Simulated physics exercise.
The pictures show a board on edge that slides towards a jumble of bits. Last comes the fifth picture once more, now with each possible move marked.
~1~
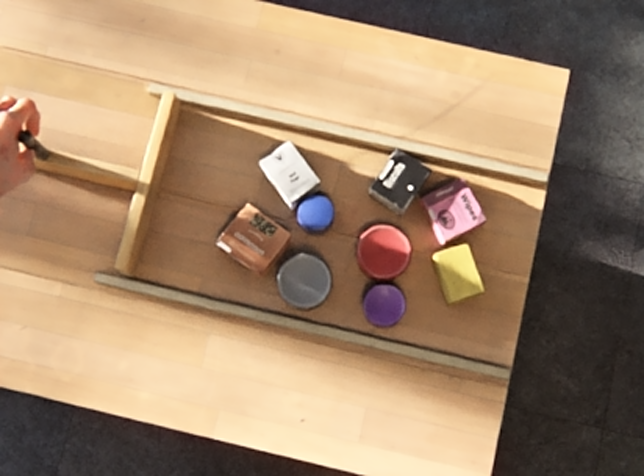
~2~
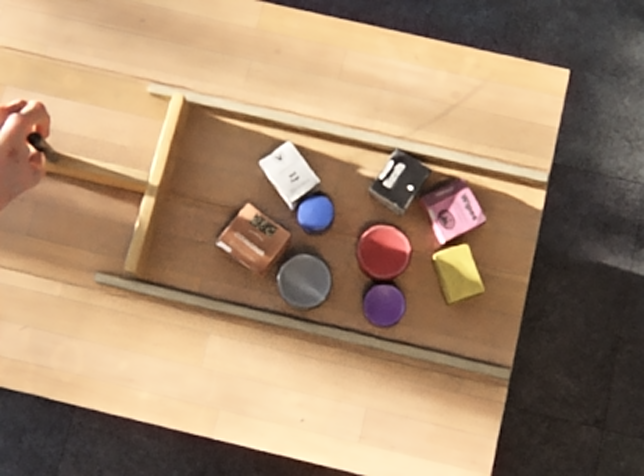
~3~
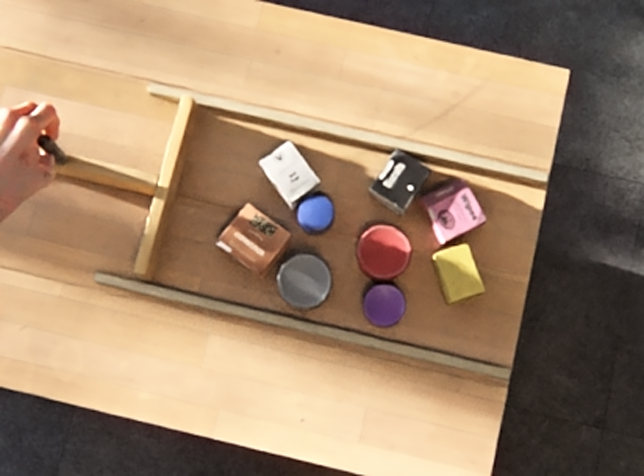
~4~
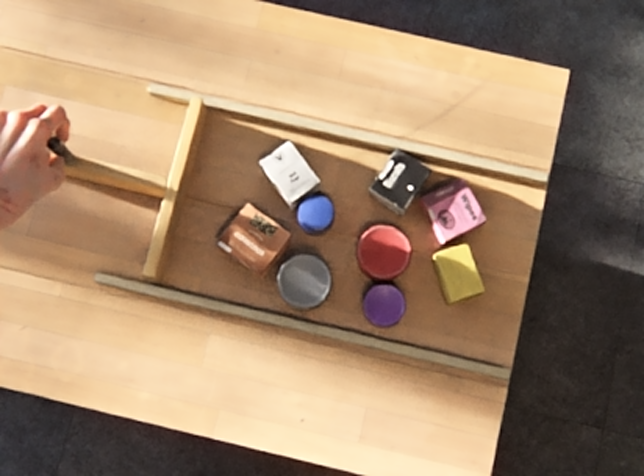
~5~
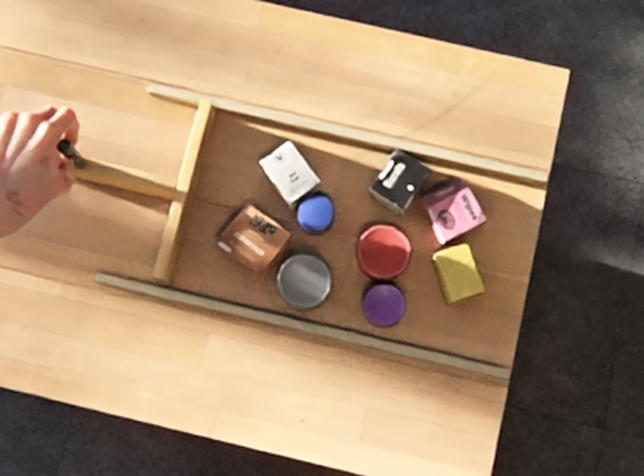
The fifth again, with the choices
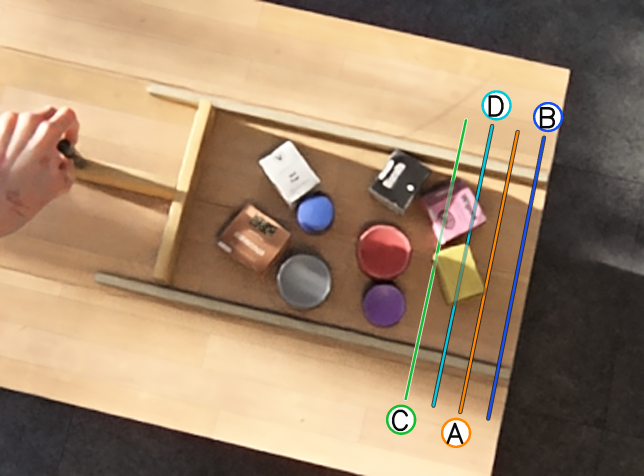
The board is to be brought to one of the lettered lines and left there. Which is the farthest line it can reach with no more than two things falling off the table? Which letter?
No third one falls up to C.
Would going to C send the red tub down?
No.
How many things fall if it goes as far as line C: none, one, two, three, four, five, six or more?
In all, two.
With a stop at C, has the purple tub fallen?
No.
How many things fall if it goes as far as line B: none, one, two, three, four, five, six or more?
In all, six or more.
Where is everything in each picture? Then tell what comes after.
The first frame shows yellow block (457, 275); grey tub (305, 283); black packet (400, 183).
The second frame shows board (154, 181); purple tub (384, 307).
The third frame shows board (164, 183); red tub (383, 254).
The fourth frame shows board (174, 185); pink box (452, 211).
The fifth frame shows board (183, 187); yellow block (457, 275); grey tub (305, 283); black packet (400, 183).
On the marked copy, A at (490, 268); B at (517, 274); C at (437, 255); D at (464, 262).
Following C. Soon after the start, board (274, 208); purple tub (391, 310); grey tub (345, 297).
Later, board (367, 230); yellow block (492, 278); pink box (485, 221).
In the end, board (436, 246); yellow block over the edge; pink box over the edge; two fallen.
As for the rest, A drops six; B drops nine; D drops four.
